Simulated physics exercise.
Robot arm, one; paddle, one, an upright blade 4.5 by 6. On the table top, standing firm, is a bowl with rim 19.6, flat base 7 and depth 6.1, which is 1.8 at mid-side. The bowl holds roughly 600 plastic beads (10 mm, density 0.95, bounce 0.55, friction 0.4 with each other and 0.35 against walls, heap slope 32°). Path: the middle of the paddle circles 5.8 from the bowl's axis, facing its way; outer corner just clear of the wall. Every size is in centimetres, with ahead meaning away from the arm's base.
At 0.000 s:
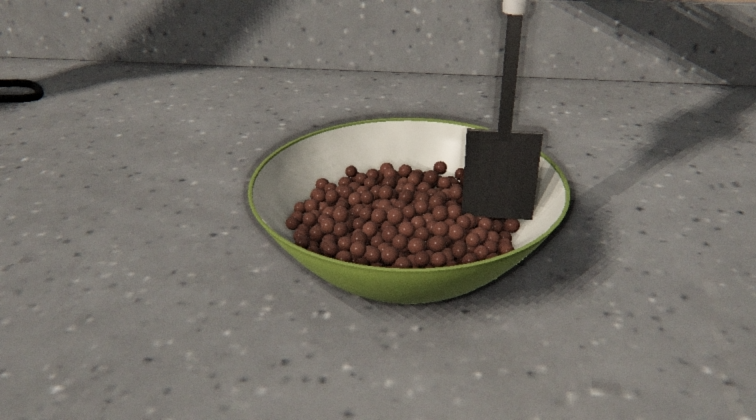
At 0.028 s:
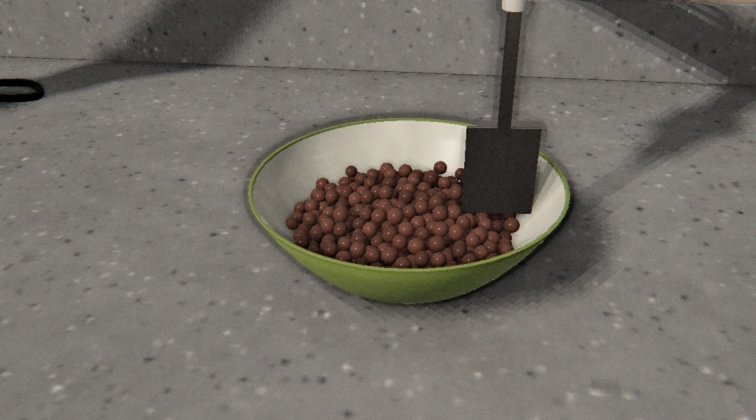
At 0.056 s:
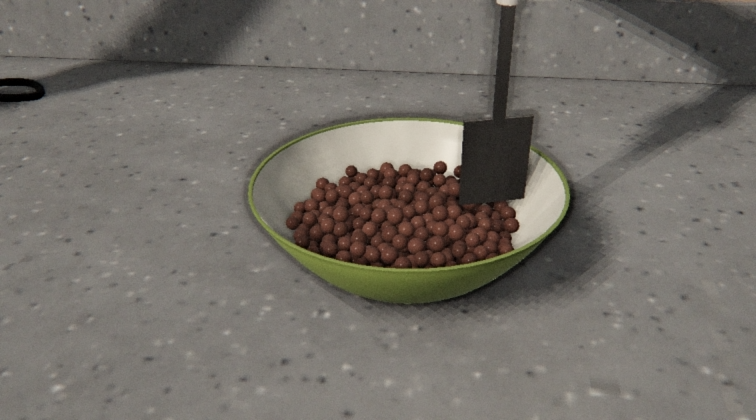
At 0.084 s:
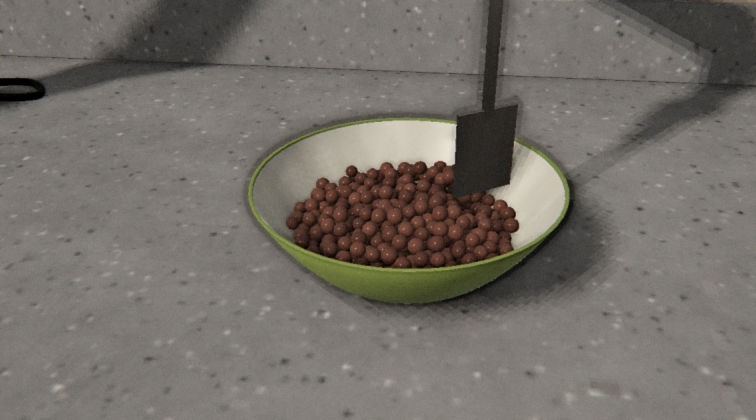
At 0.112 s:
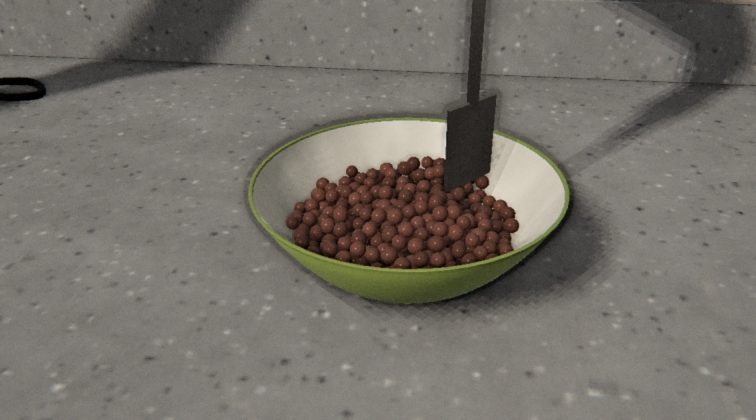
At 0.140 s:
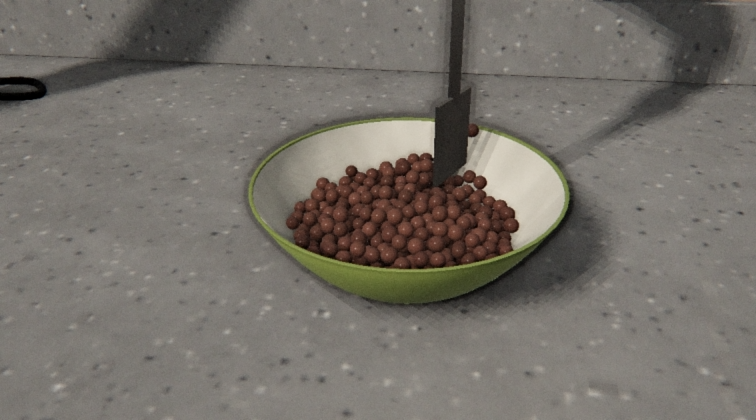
A green-rimmed white bowl of small brown beads stayed still on a speckled gray counter while an upright black paddle moved left and toward the back inside it, turning nearly edge-on and nudging some beads.
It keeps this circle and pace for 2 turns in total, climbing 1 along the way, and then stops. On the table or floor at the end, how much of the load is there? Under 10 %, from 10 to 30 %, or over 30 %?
Under 10 %.
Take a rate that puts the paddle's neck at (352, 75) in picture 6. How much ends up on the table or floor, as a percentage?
I'd say near 15 per cent.
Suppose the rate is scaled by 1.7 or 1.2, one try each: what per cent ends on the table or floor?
15 % and 5 %.
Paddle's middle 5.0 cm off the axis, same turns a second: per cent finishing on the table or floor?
That would give close to 15 per cent.
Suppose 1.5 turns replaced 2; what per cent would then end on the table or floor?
5 %.
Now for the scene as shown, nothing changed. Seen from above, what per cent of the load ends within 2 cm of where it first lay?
About 80 %.
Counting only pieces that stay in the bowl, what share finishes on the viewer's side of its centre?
I'd put it at roughly 50 per cent.
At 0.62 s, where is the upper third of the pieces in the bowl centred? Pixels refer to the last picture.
Centre estimate: Approx. (434, 226) px.
After 0.62 s, 323° round, highest piece 8 above the table; 573 in the bowl, 21 on the table or floor, 4 in flight or on the tool.
After 1.09 s, 220° round, highest piece 5 above the table; 560 in the bowl, 37 on the table or floor, 1 in flight or on the tool.
After 1.53 s, 0° round, highest piece 5 above the table; 560 in the bowl, 38 on the table or floor.
After 2.23 s, 0° round, highest piece 5 above the table; 560 in the bowl, 38 on the table or floor.
In the end, 560 in the bowl, 38 on the table or floor. That is 6 % on the table or floor.
